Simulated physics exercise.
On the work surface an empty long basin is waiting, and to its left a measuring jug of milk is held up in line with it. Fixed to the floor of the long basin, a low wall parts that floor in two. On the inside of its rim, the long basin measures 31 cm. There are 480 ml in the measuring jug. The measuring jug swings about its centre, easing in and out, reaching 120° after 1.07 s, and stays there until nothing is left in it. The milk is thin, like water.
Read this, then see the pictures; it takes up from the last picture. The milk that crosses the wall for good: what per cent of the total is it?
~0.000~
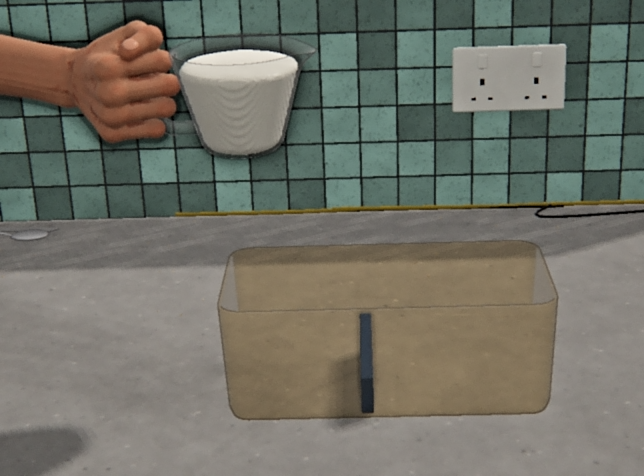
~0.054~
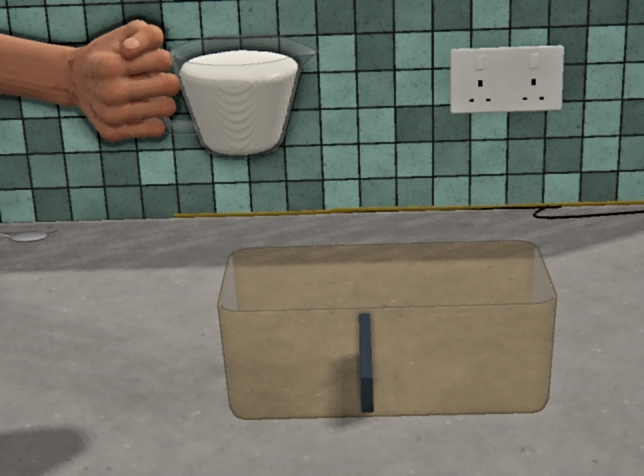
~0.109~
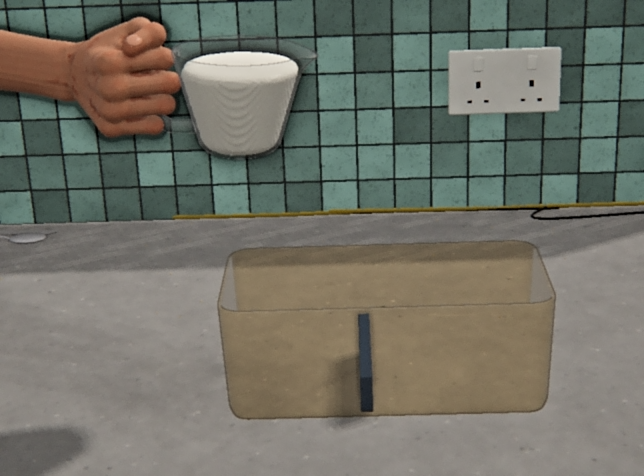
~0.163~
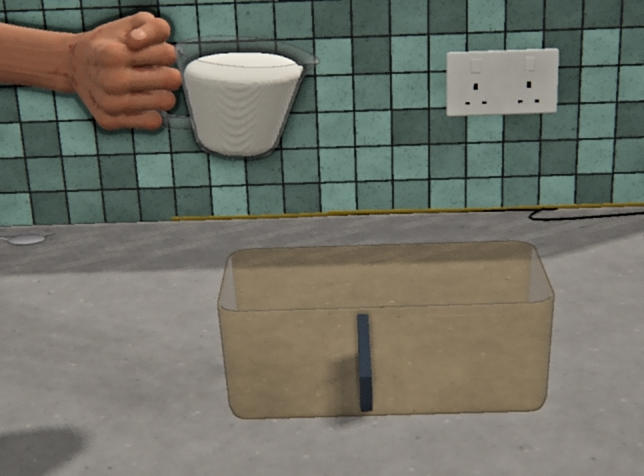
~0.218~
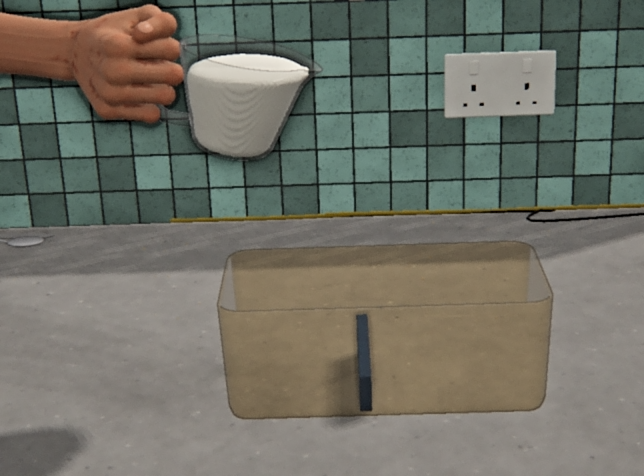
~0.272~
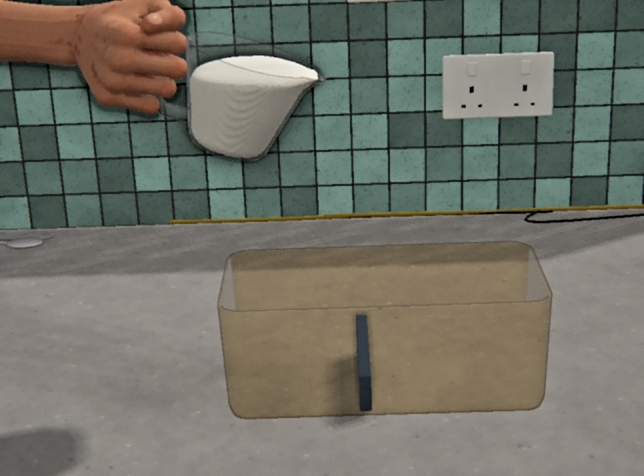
It is about 78 per cent of the total.
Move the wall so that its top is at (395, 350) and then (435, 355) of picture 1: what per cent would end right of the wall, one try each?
I'd put it at about 50 per cent for the first and about 10 per cent for the second.
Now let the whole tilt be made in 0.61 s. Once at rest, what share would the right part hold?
Then about 60 per cent.
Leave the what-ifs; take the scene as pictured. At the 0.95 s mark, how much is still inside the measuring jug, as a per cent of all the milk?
1 per cent or so.
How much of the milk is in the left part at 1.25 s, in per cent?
Reading: Approx. 20 per cent.
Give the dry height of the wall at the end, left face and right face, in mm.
Near 34 mm for the left and near 22 mm for the right.
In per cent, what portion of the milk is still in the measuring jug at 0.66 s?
Fraction remaining: Approx. 42 per cent.
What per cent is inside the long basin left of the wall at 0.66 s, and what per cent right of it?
0 on the left, 24 on the right, roughly.
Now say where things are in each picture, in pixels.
In the first picture, tilt 0°; pouring edge (317, 49); surface from (179, 65) to (299, 61); the long basin's rim runs from (225, 281) to (547, 272); the wall's top is at (366, 346).
In the second picture, tilt 1°; pouring edge (317, 50); surface from (180, 66) to (299, 63).
In the third picture, tilt 3°; pouring edge (319, 54); surface from (182, 65) to (300, 64).
In the fourth picture, tilt 7°; pouring edge (321, 60); surface from (185, 66) to (303, 65).
In the fifth picture, tilt 12°; pouring edge (323, 68); surface from (188, 68) to (308, 68).
In the sixth picture, tilt 18°; pouring edge (326, 78); surface from (191, 71) to (317, 71).
Then, 0.66 s in, the tilt is 82° and 42 per cent is still to pour, 0 is left of the wall and 23 right of it.
Then, 0.95 s in, the tilt is 116° and 1 per cent is still to pour, 15 is left of the wall and 78 right of it.
Then, 1.25 s in, the tilt is 120° and 0 per cent is still to pour, 20 is left of the wall and 78 right of it.
Then, 1.57 s in, the tilt is 120° and 0 per cent is still to pour, 20 is left of the wall and 78 right of it.
Finally, 20 per cent lies left of the wall, 78 right of it and 2 outside.
